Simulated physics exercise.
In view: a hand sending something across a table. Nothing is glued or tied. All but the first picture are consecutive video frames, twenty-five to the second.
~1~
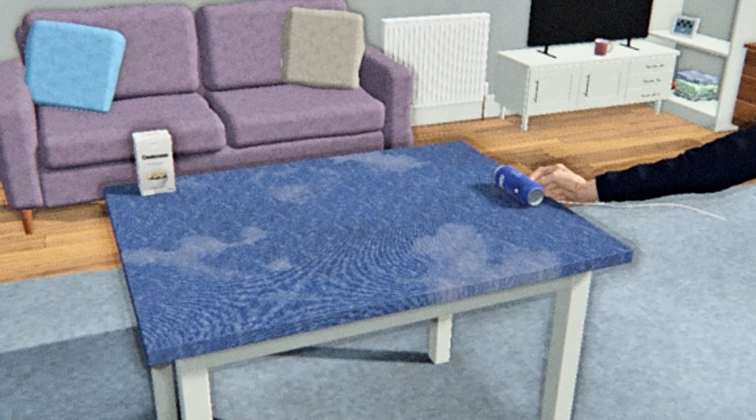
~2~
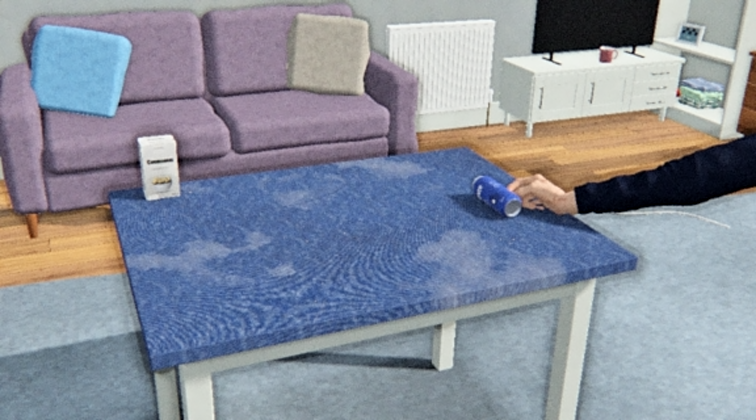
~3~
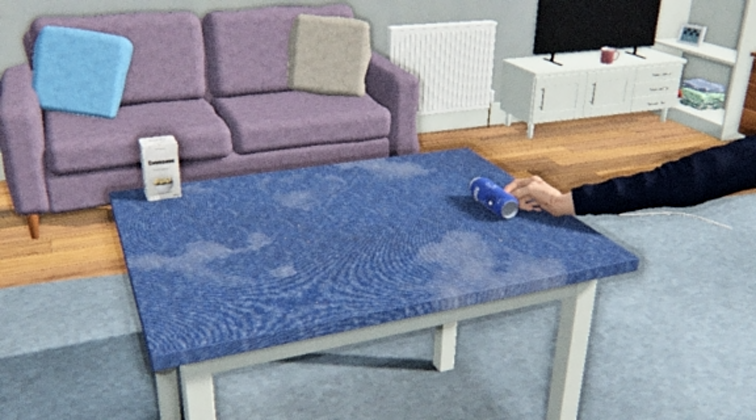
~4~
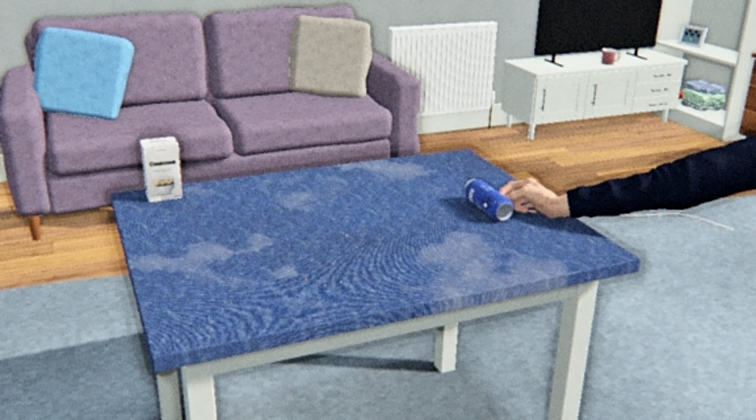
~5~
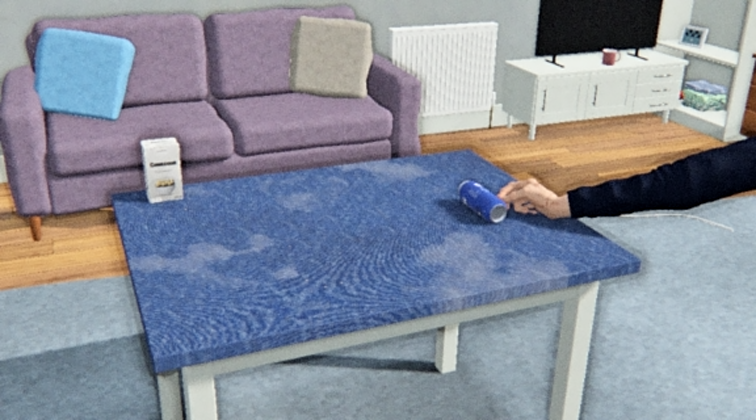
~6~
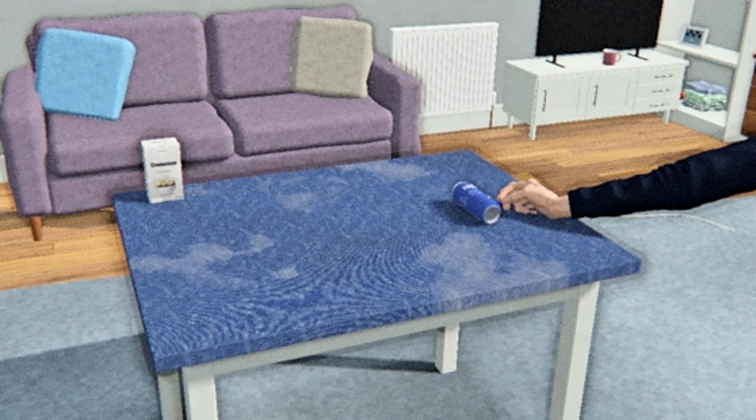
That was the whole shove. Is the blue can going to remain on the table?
The blue can remains on top.
Then, 0.10 s past the last view, blue can displaced about its own width near (460, 205).
Then, 0.30 s past the last view, blue can displaced well along near (434, 209).
Then, 0.40 s past the last view, blue can displaced well along near (423, 211).
Then, 0.70 s past the last view, blue can displaced well along near (402, 214).
Finally, moved from the start, blue can. Final places as the last picture's camera would see them, blue can near (397, 215).
